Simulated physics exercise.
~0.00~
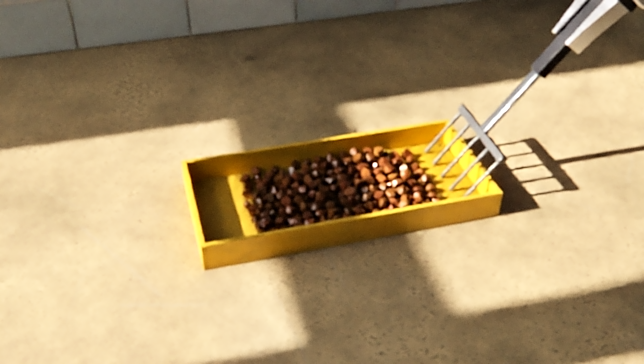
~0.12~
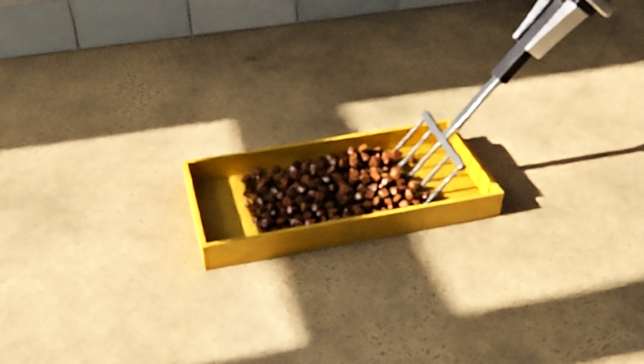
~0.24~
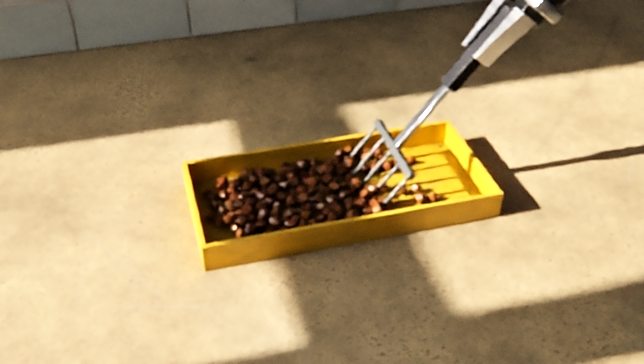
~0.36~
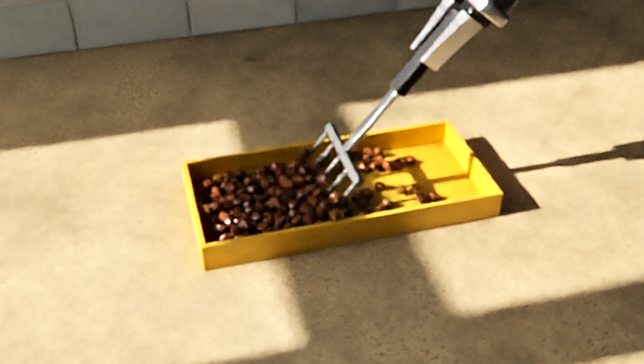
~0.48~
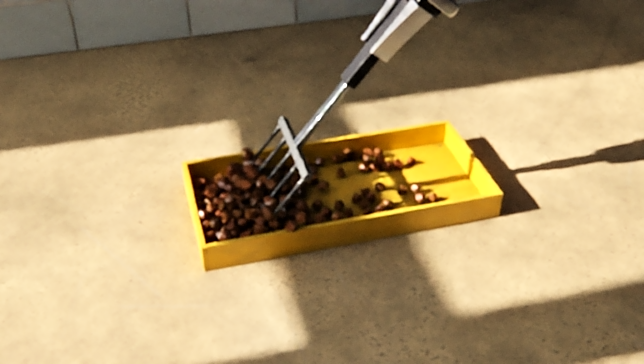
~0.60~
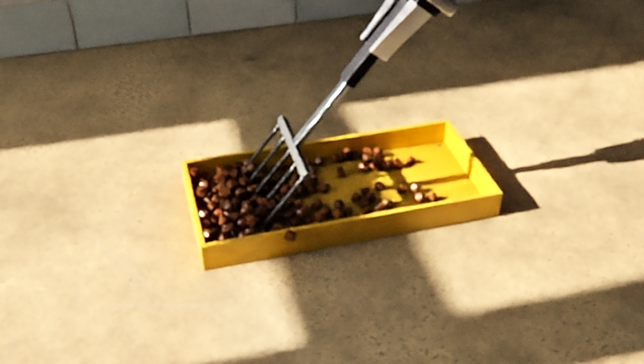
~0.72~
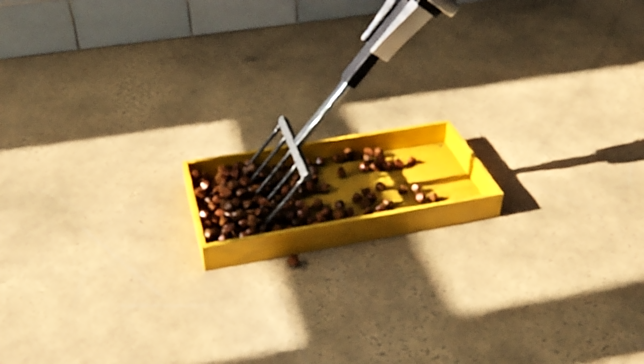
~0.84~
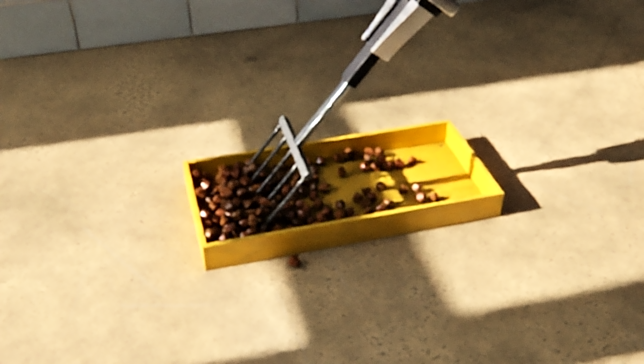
On a sandy-coloured tabletop edged by pale tiles, seen from above at an angle, patches of sunlight and shadow surround a long yellow trough. A heap of small reddish-brown pellets lies inside it, and a machine arm holds a metal rake at the right end. The rake sweeps left through the trough, pushing most of the pellets toward the left end and leaving a few scattered trails behind. It stops short of the left wall, and a pellet drops over the near side onto the table. The rake stays still, with nearly all the pellets inside.
